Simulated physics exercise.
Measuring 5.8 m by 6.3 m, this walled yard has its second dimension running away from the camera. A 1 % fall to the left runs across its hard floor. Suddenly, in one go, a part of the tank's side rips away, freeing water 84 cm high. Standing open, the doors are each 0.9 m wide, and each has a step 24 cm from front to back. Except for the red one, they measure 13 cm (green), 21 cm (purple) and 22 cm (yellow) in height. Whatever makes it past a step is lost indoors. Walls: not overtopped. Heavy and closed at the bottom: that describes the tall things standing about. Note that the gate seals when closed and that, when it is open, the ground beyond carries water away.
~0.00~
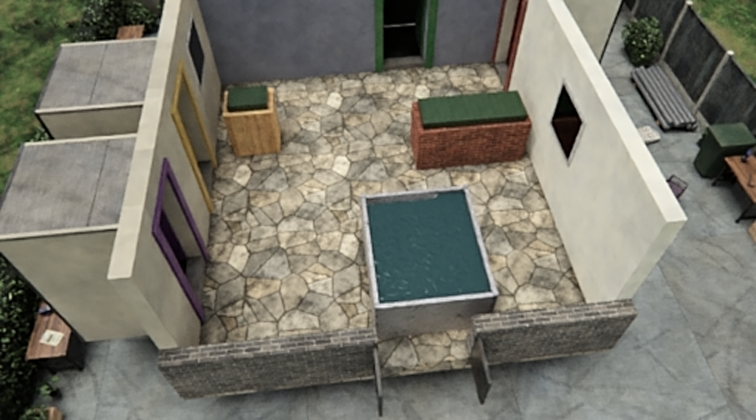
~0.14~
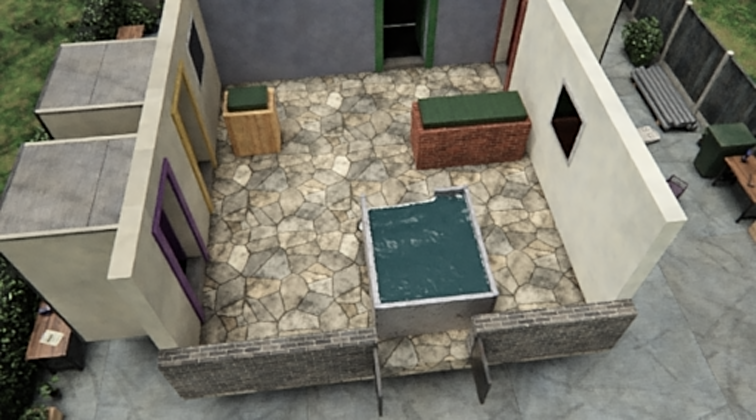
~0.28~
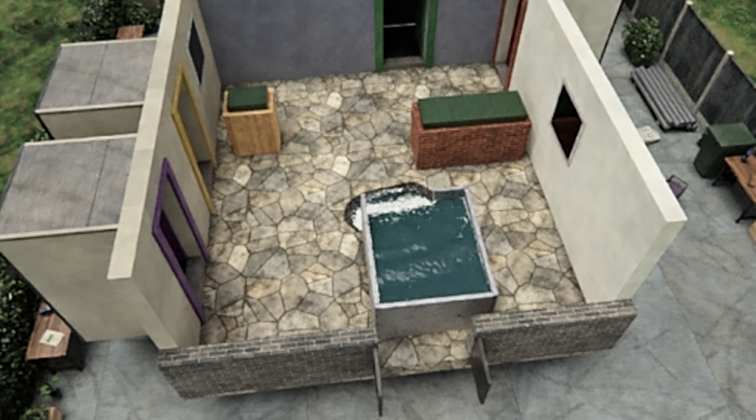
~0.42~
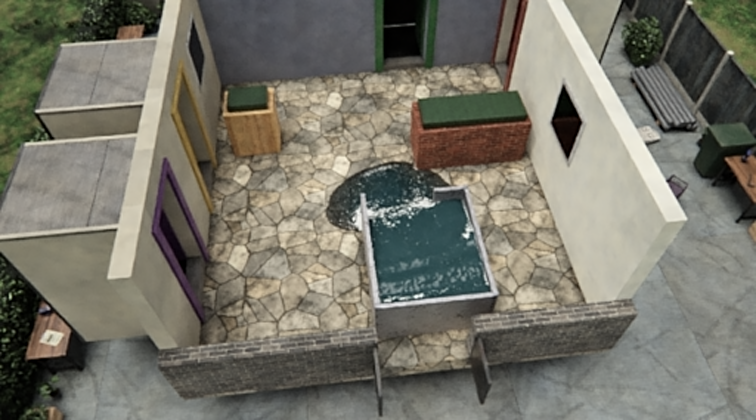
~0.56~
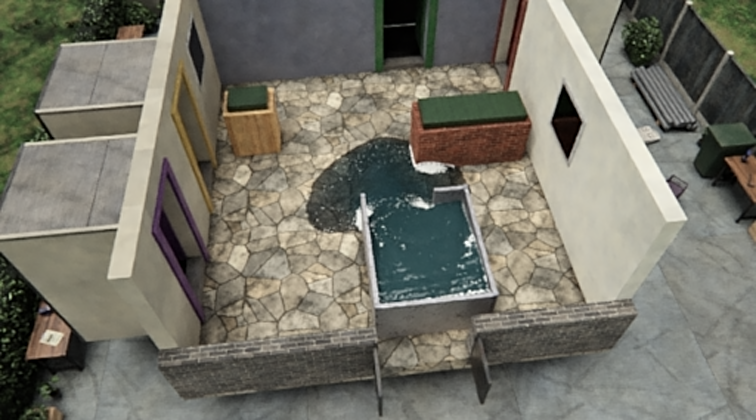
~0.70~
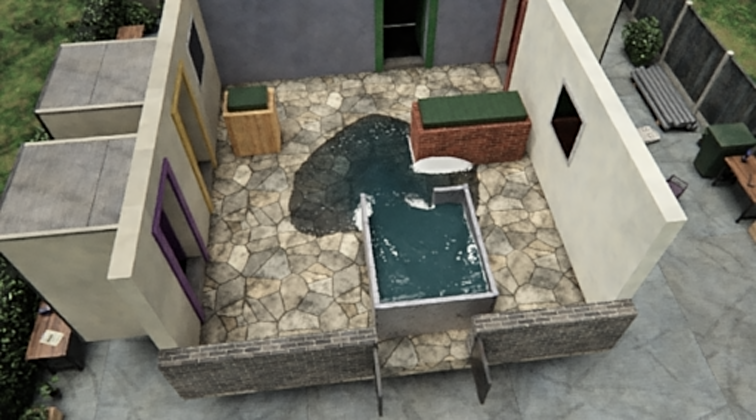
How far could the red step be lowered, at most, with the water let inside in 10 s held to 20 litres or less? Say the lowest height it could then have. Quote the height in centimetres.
It could then stand at about 10.5 cm.
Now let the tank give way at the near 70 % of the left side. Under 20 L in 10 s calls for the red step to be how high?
Required height: Approx. 13.0 cm.
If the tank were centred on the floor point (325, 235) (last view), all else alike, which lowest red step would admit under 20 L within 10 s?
Roughly 20 centimetres.
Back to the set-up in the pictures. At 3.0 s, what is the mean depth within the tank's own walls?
I'd put it near 26 cm.
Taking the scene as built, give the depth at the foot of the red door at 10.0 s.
7.5 cm.
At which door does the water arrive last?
Door: Purple.
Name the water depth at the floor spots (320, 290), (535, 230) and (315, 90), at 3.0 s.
About 0, 6 and 22 cm.
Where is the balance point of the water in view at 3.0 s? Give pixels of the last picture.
Centre estimate: (367, 172) px, approximately.
After 1.4 s water covers 40 % of the floor, deepest (38 cm) near (391, 219); it has not reached the red door.
After 3.0 s water covers 65 % of the floor, deepest (38 cm) near (221, 95); 11 cm at the red door, 1 litre in over its 7 cm step.
After 10.0 s water covers 95 % of the floor, deepest (13 cm) near (199, 361); 7 cm at the red door, 86 litres in over its 7 cm step.
At the red door as built, the water arrived by 2.7 s and peaked near 14 cm at 3.8 s.
With a step of 9 cm, 41 litres would have come in within the 10 s; with 12.5 cm, 6 litres. So under 20 litres takes about 10.5 cm.
